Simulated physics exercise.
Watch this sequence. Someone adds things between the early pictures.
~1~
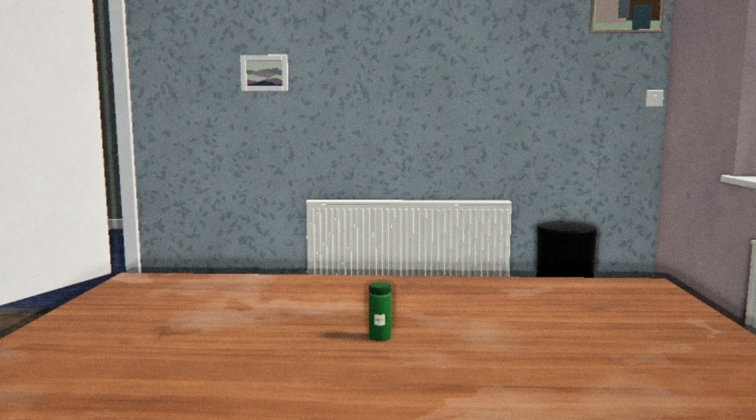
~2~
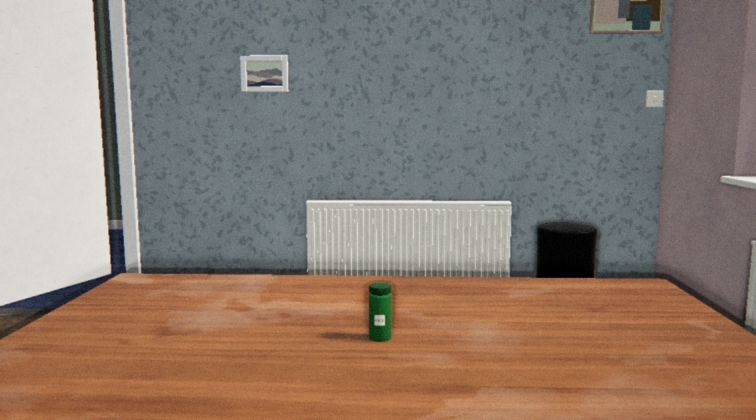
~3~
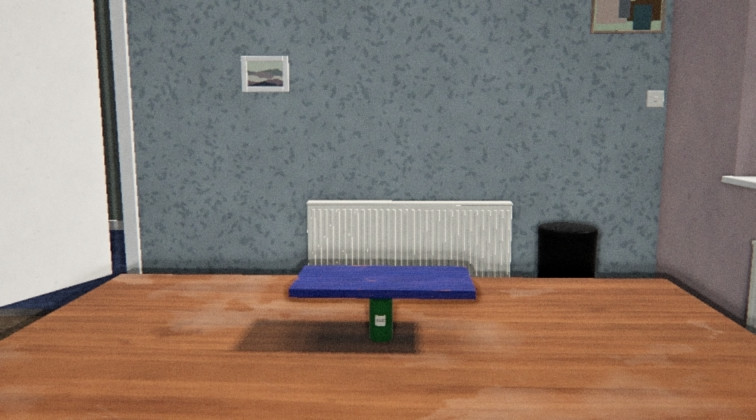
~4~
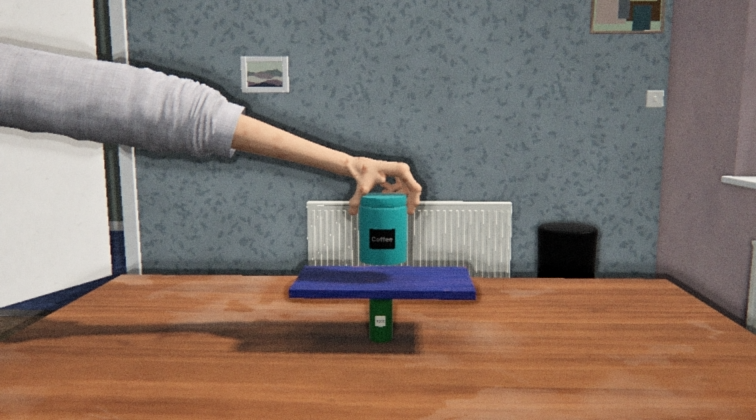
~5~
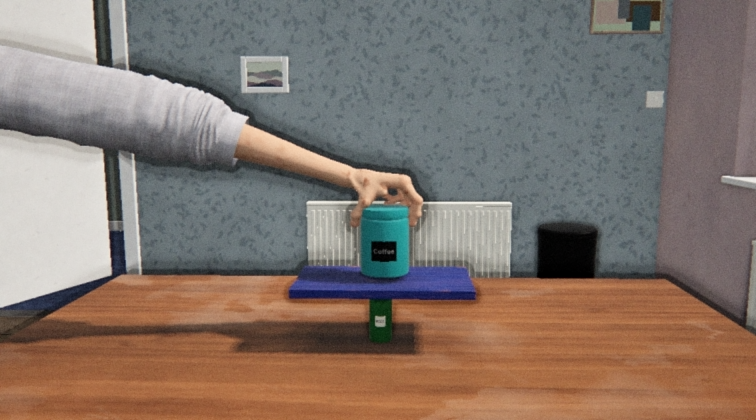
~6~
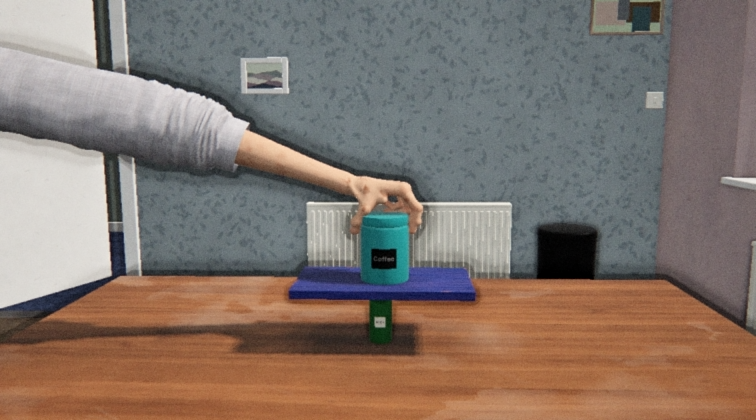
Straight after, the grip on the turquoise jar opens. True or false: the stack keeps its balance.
True.
Then, 0.40 s later than the last frame, all is still.
Then, 0.80 s later than the last frame, turquoise jar resting near (385, 247).
When it is over, all 3 as before. End places, in pixels of the last picture, turquoise jar near (385, 247). The stack keeps its balance.
